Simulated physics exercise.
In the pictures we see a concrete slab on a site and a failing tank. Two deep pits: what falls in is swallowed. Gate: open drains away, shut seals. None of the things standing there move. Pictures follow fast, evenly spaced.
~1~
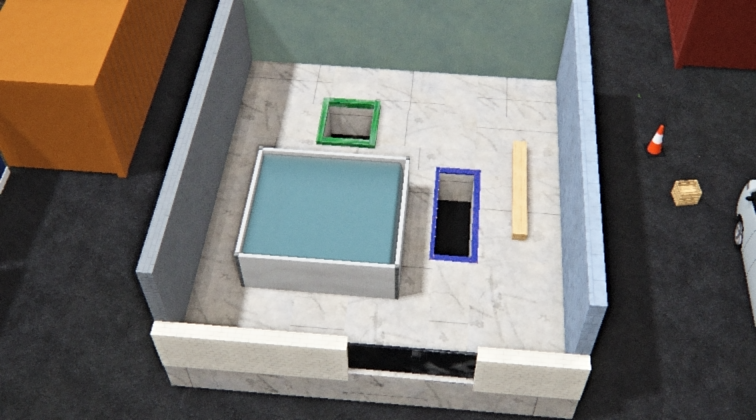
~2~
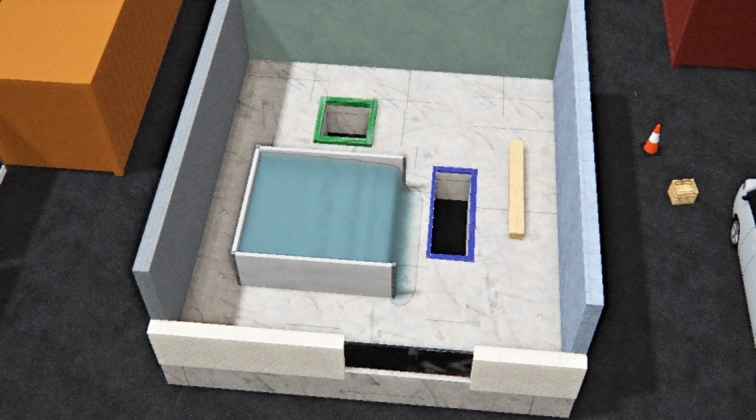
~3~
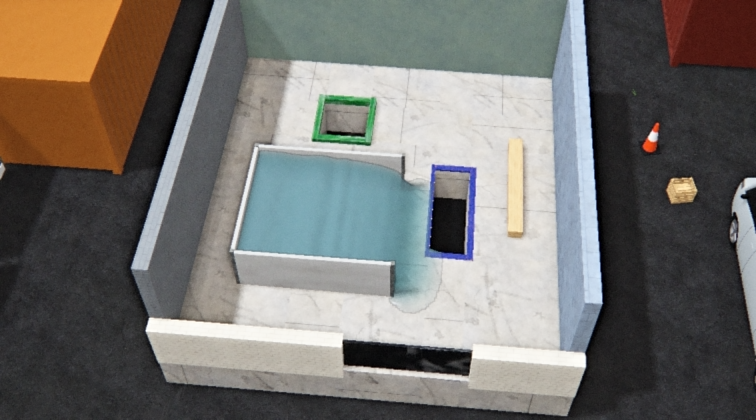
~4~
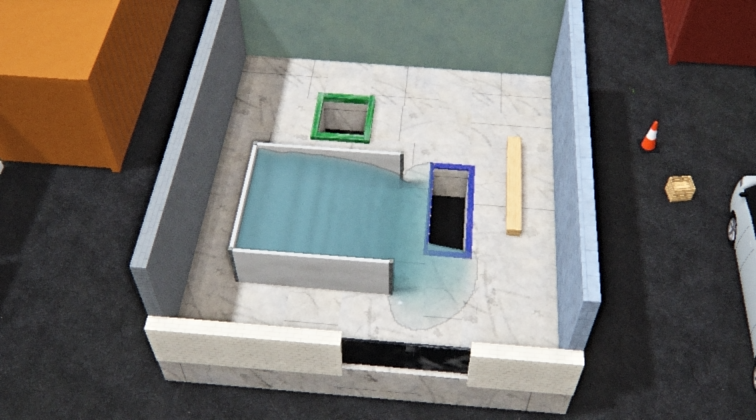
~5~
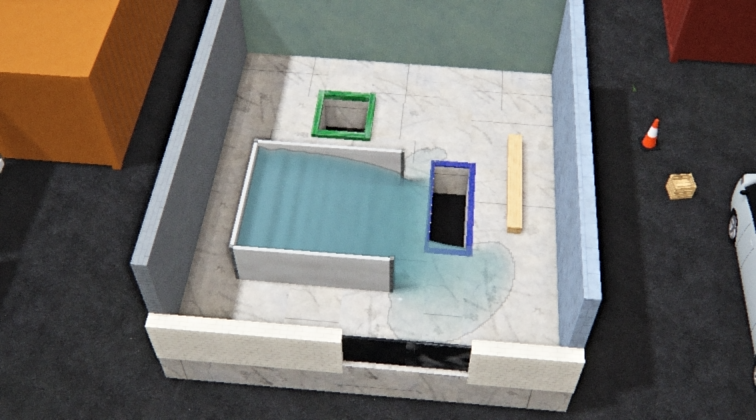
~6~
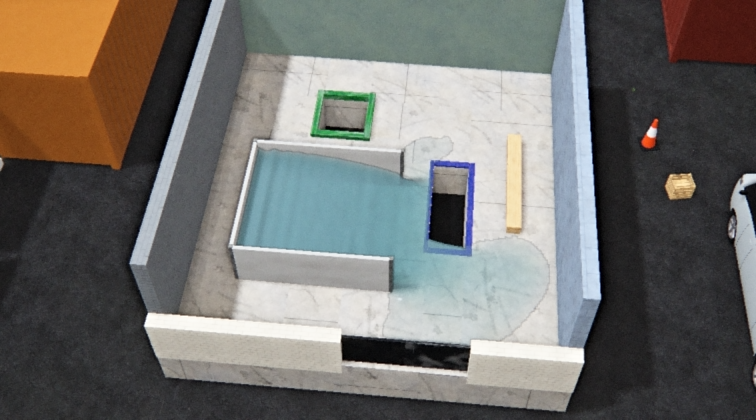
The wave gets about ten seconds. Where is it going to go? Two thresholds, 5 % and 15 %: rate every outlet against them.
Rating by outlet: Gate - below both, green pit - below both, blue pit - above both.
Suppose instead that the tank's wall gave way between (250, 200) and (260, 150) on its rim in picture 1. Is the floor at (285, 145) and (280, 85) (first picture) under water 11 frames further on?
Well, the first place ends up drenched, and the second one drenched.
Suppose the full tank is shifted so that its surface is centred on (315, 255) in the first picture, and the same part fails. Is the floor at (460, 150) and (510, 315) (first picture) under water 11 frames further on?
Untouched, swamped.
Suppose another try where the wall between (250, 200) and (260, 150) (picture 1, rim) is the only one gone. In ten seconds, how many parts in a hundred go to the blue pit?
Approximate share, blue: 12 in a hundred.
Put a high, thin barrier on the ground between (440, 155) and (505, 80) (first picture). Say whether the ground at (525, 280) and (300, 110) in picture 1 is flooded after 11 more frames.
In the listed order, the first spot is swamped and the second is spared.
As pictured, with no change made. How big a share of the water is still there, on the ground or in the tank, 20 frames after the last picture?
About 52 per cent.
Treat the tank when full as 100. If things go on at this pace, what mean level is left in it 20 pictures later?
I'd put it close to 18 percent.
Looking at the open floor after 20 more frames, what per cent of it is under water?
About 35 per cent.
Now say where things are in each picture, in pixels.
Still water in the water tank at (326, 208), in the first frame.
The front is at (395, 301), out from the gap at (397, 232), in the second frame.
Water pours out at (396, 231) and has run to (415, 308), in the third frame.
Water pours out at (395, 230) and has run to (438, 320), in the fourth frame.
Water pours out at (395, 228) and has run to (471, 327), in the fifth frame.
The front is at (543, 284), out from the gap at (395, 228), in the sixth frame.
A moment on, water covers 20 % of the floor; the gate 0 %, the green pit 0 %, the blue pit 23 %.
Next, water covers 25 % of the floor; the gate 0 %, the green pit 0 %, the blue pit 37 %.
Then, water covers 35 % of the floor; the gate 0 %, the green pit 0 %, the blue pit 48 %.
Later, water covers 70 % of the floor; the gate 0 %, the green pit 0 %, the blue pit 58 %.
In the end, water covers 95 % of the floor; the gate 0 %, the green pit 0 %, the blue pit 64 %.
